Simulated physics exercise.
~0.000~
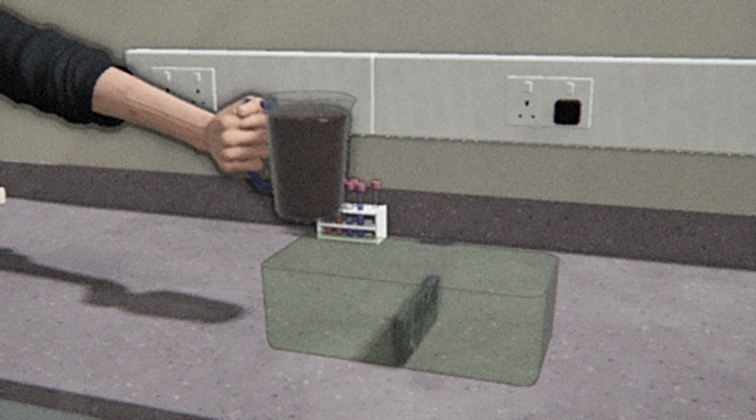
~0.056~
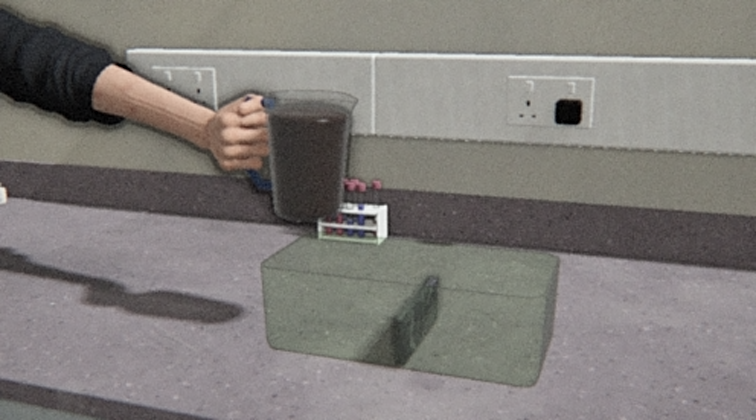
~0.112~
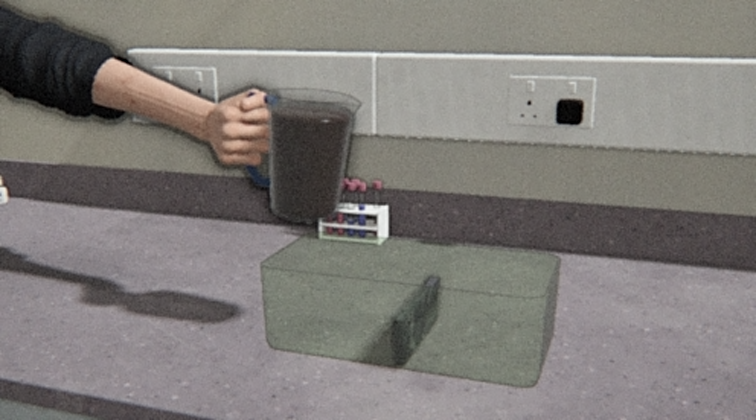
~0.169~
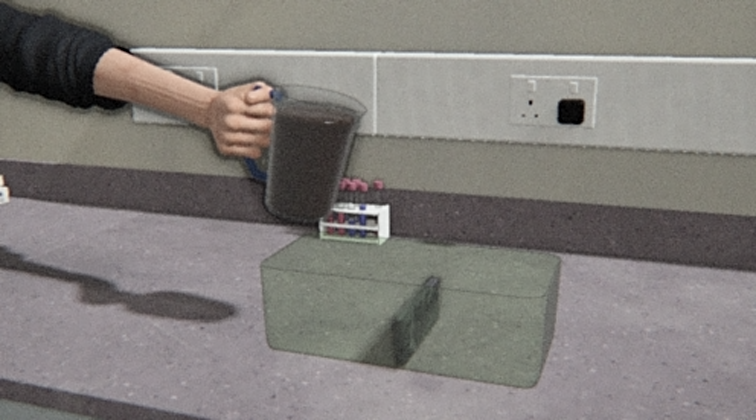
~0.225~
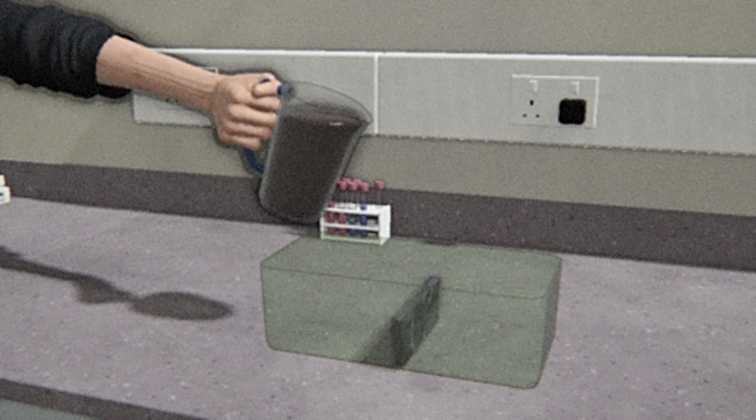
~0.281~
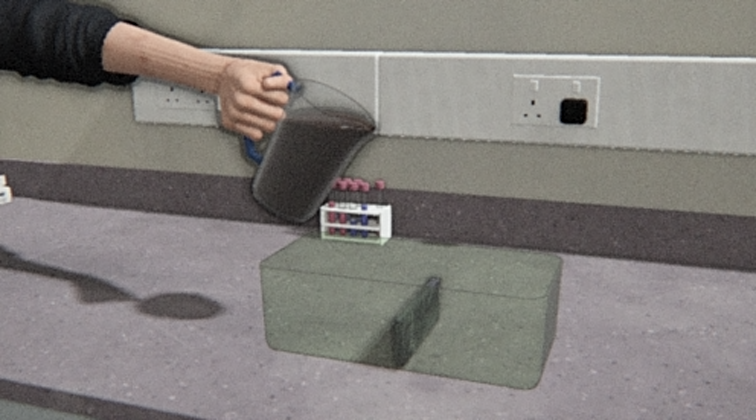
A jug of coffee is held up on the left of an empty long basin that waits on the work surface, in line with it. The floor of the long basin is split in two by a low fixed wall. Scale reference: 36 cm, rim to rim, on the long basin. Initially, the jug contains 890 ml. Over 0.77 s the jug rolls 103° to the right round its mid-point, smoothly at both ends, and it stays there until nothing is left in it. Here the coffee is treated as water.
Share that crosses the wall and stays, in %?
47 %.
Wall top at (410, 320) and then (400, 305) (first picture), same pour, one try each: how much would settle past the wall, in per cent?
One try each: Around 80 percent and then around 95 percent.
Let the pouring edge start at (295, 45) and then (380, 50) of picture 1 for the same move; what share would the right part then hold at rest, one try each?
Roughly 5 per cent the first time and 95 per cent the second.
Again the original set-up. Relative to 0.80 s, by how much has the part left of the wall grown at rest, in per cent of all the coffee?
Close to 26% of the whole.
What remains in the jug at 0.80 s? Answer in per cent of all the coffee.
Around 26 in a hundred.
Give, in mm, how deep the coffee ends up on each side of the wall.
16 mm left, 16 mm right.
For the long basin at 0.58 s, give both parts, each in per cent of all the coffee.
Left roughly 1 per cent, right roughly 12.
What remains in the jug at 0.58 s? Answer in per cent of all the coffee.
Still held: Roughly 70 % of the total.
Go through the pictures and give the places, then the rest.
It leans 0°; its right rim is at (356, 99); the coffee meets the walls at (274, 112) and (347, 115); the long basin's rim runs from (286, 249) to (552, 277); the wall's top is at (418, 298), in the first frame.
It leans 1°; its right rim is at (357, 100); the coffee meets the walls at (274, 111) and (348, 116), in the second frame.
It leans 5°; its right rim is at (361, 104); the coffee meets the walls at (278, 109) and (350, 117), in the third frame.
It leans 12°; its right rim is at (366, 111); the coffee meets the walls at (281, 110) and (354, 119), in the fourth frame.
It leans 20°; its right rim is at (372, 120); the coffee meets the walls at (282, 124) and (364, 122), in the fifth frame.
It leans 30°; its right rim is at (377, 133); the coffee meets the walls at (278, 141) and (375, 125), in the sixth frame.
After 0.58 s the tilt is 88° and 69 per cent is still to pour, 1 is left of the wall and 11 right of it.
After 0.80 s the tilt is 103° and 25 per cent is still to pour, 27 is left of the wall and 32 right of it.
After 1.02 s the tilt is 103° and 4 per cent is still to pour, 45 is left of the wall and 46 right of it.
After 1.27 s the tilt is 103° and 0 per cent is still to pour, 52 is left of the wall and 47 right of it.
In the end 52 per cent lies left of the wall, 47 right of it and 1 outside.
